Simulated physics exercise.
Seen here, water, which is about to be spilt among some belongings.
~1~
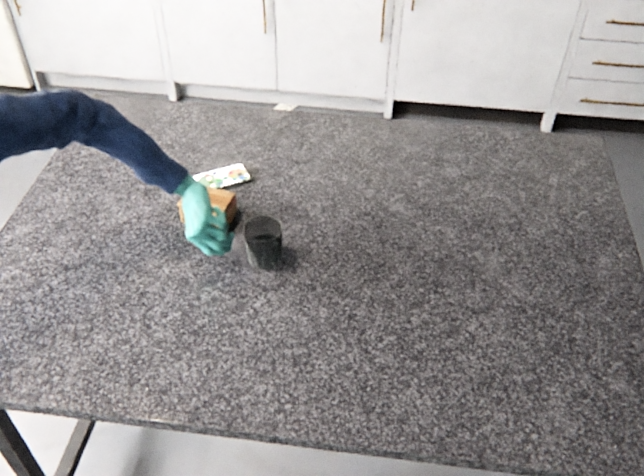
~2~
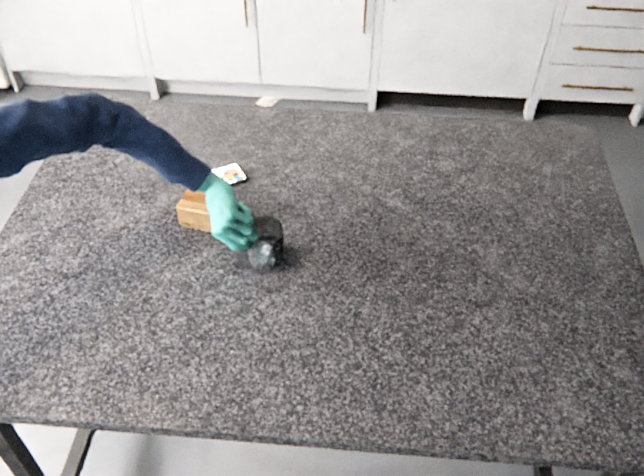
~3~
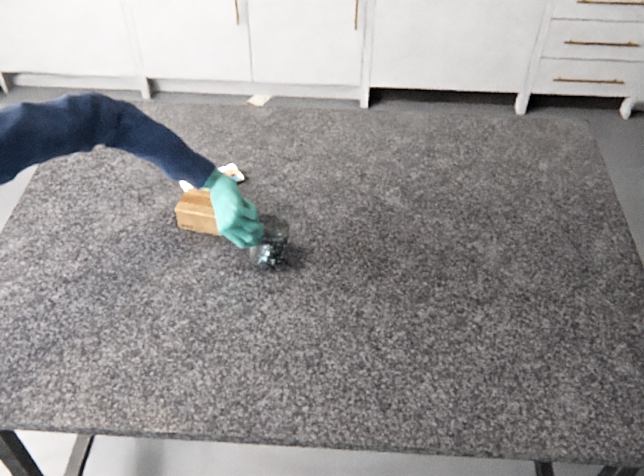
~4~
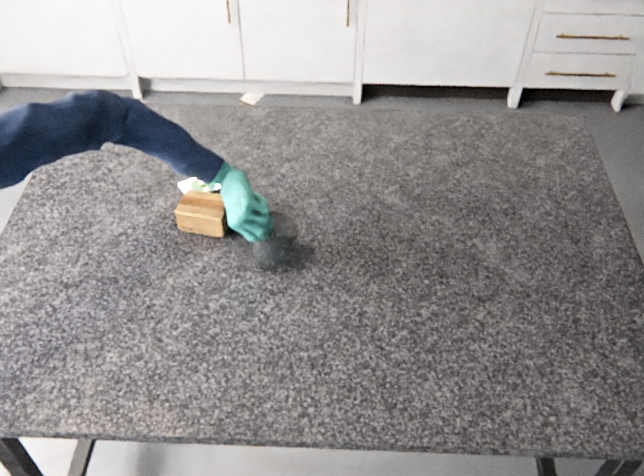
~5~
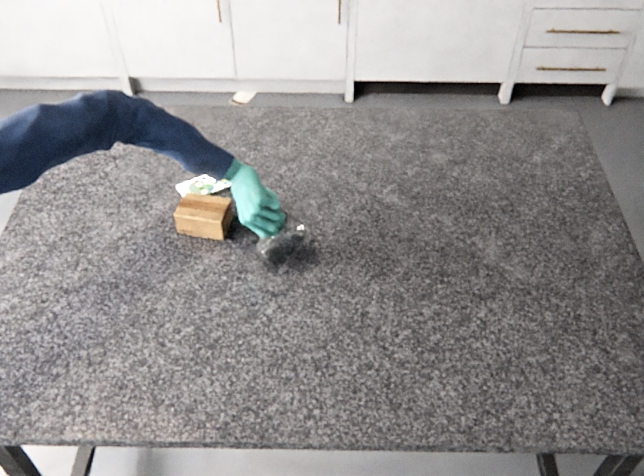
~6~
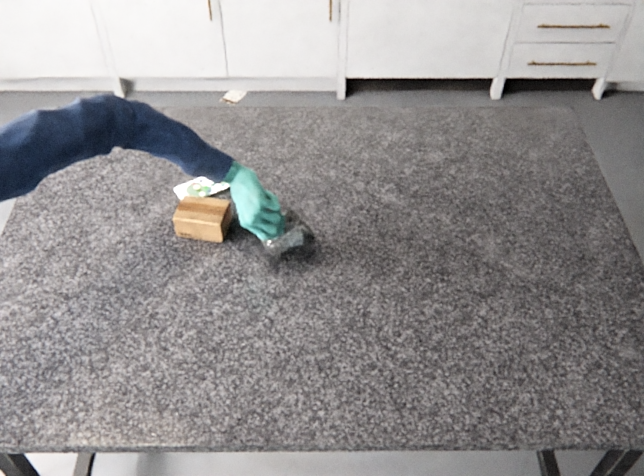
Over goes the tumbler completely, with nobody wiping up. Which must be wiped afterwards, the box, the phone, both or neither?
In order: The box avoids the spill, the phone avoids the spill.
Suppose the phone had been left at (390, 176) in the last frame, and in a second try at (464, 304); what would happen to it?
Case one: Contact. Case two: No contact.
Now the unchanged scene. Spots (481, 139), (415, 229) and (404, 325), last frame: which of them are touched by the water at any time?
Going in the order asked, the first spot is outside the spill, the second is inside the spill and the third is outside the spill.
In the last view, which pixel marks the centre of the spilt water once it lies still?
The centre comes to rest around (403, 204).
Shortly, the puddle covers about as much as a plate; the box is still dry; the phone is still dry.
Then, the puddle covers about as much as a tray; the box is still dry; the phone is still dry.
At the finish, the puddle covers about as much as a tray; the box is still dry; the phone is still dry.
